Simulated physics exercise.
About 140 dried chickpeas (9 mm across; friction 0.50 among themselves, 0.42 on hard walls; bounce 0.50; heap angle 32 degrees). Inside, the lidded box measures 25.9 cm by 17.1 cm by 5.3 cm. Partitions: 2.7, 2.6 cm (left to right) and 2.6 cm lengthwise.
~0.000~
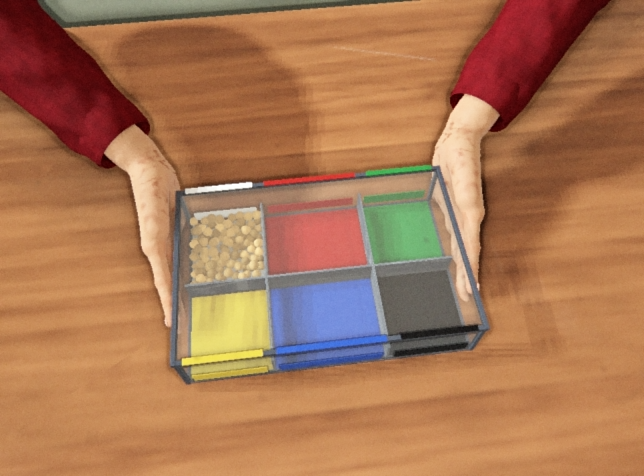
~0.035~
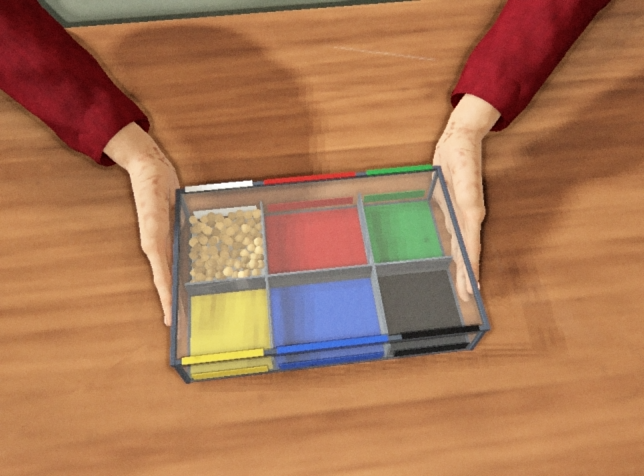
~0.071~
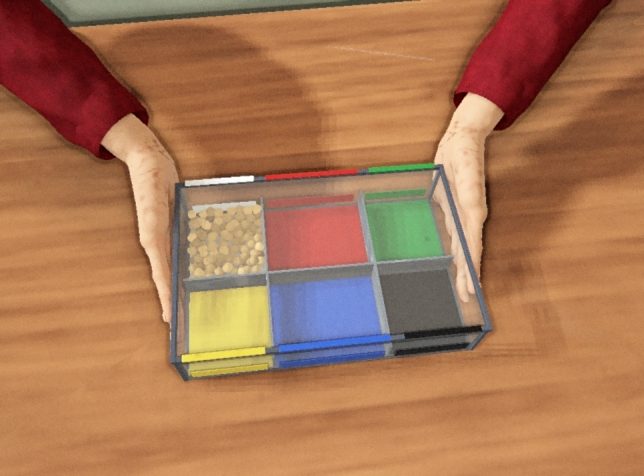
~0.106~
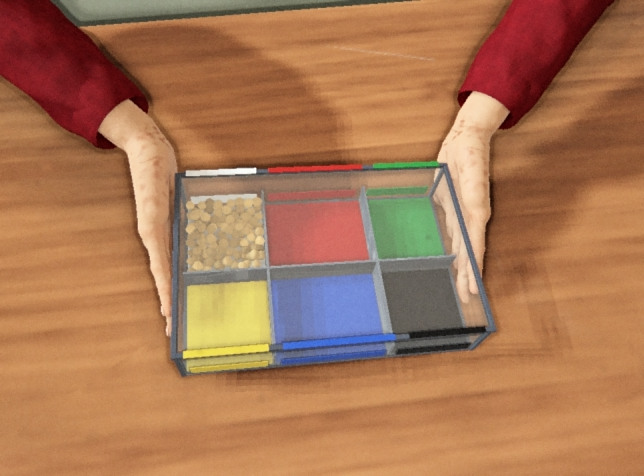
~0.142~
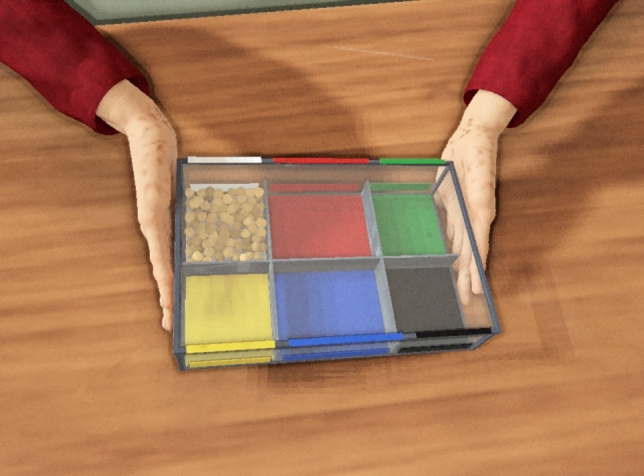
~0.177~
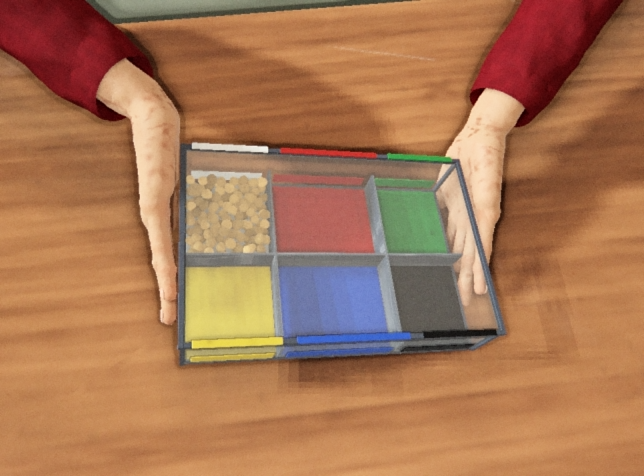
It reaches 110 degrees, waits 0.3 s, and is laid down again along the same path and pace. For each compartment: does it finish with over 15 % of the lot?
Red no, blue no, green no, yellow no, white no, black yes.
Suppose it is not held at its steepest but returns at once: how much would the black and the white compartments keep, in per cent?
Black 95; white 0.
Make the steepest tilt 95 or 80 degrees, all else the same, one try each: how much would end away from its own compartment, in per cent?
Some 95 and 75 per cent.
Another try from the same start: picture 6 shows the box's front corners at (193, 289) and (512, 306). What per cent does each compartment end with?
Red 10; blue 0; green 85; yellow 0; white 5; black 0.
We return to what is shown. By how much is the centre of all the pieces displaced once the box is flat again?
Some 21.5 cm.
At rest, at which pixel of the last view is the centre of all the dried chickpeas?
Near (440, 313).
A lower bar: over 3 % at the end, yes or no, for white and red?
White no, red no.
After 1.14 s, tilt 110 degrees; red 20 %, blue 20 %, green 5 %, white 5 %, black 50 %.
After 1.78 s, tilt 59 degrees; green 5 %, black 90 %.
After 2.47 s, tilt 0 degrees; green 5 %, black 95 %.
By 3.0 s all is still; red 0 %, blue 0 %, green 5 %, yellow 0 %, white 0 %, black 95 %.
